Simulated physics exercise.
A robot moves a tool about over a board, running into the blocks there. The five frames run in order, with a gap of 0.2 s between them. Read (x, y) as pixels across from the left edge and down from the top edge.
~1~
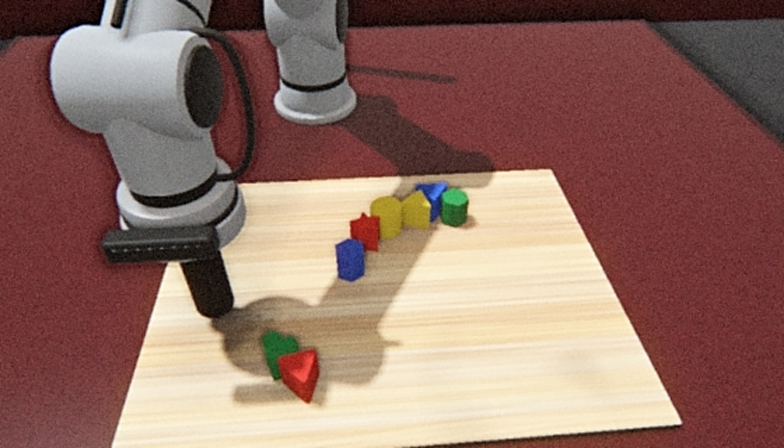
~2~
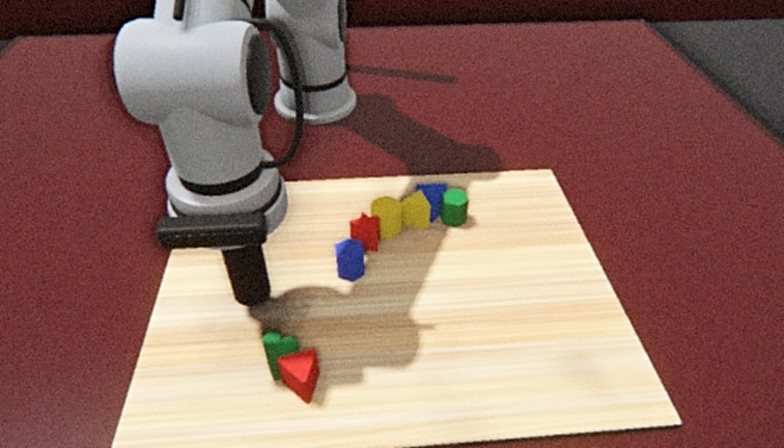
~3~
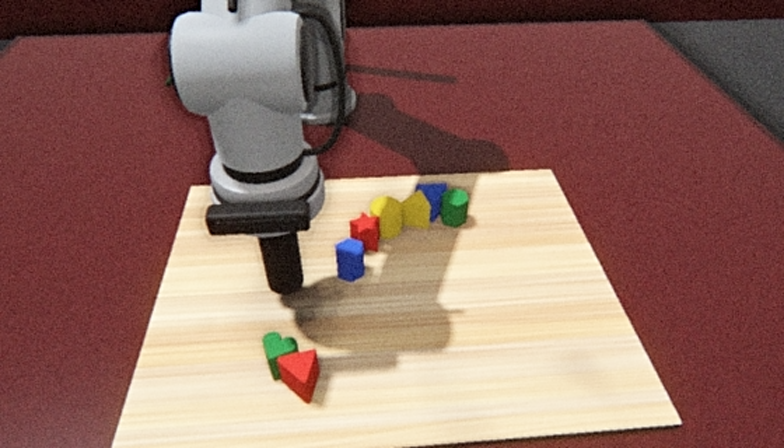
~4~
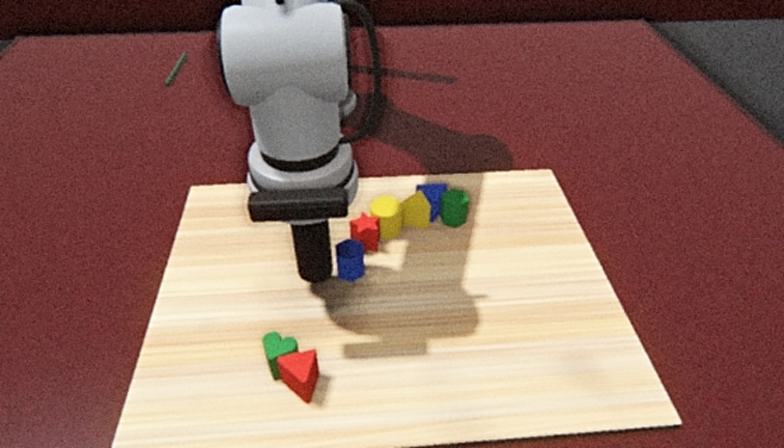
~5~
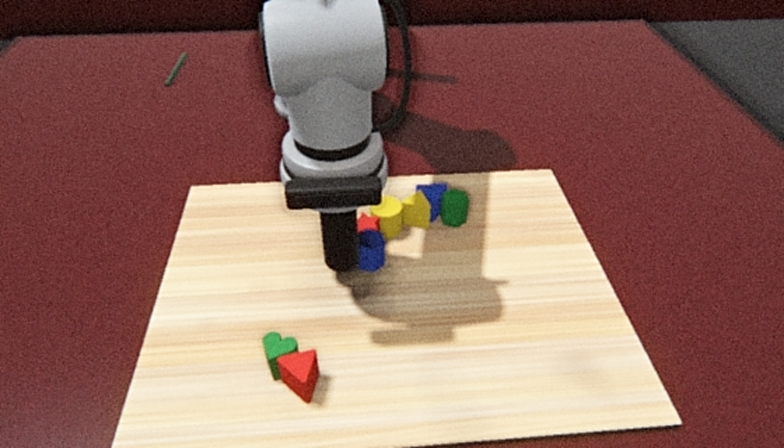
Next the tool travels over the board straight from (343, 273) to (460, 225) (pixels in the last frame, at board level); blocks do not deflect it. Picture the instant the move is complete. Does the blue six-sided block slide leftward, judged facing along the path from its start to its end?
I'd say no.
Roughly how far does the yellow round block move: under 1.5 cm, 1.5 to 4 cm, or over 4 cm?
I'd go with 1.5 to 4 cm for this block.
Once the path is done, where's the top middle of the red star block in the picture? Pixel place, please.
Close to (393, 211).
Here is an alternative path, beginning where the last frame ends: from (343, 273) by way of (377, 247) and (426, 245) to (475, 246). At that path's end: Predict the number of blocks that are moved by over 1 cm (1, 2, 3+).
It will shift three or more blocks.
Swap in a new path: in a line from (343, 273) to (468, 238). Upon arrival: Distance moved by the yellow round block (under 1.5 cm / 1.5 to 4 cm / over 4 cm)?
The answer here is less than 1.5 cm.
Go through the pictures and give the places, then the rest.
The first frame shows lower end of the tool at (216, 304), tops of blocks, red star block at (366, 221), blue six-sided block at (349, 248), yellow round block at (386, 205), yellow triangle at (417, 199), green six-sided block at (456, 196).
The second frame shows tool at (253, 293), blocks as before.
The third frame shows tool at (286, 281), blocks as before.
The fourth frame shows tool at (316, 270), blocks as before.
The fifth frame shows tool at (342, 260), red star block at (366, 221), blue six-sided block at (370, 238), yellow round block at (386, 205), yellow triangle at (417, 199), green six-sided block at (456, 196).
The first path, step by step. One third of the way, tool at (386, 242); red star block at (377, 215), turned 75° anticlockwise; blue six-sided block at (415, 227); yellow round block at (386, 198).
Two thirds of the way, tool at (425, 227); red star block at (393, 211), turned 115° anticlockwise; blue six-sided block at (454, 213), turned 15° clockwise; yellow round block at (388, 192).
At the end, tool at (461, 212); red star block at (393, 211), turned 115° anticlockwise; blue six-sided block at (492, 208), turned 55° clockwise; yellow round block at (388, 192); yellow triangle at (422, 197), turned 35° anticlockwise; green six-sided block at (470, 186), turned 60° anticlockwise.
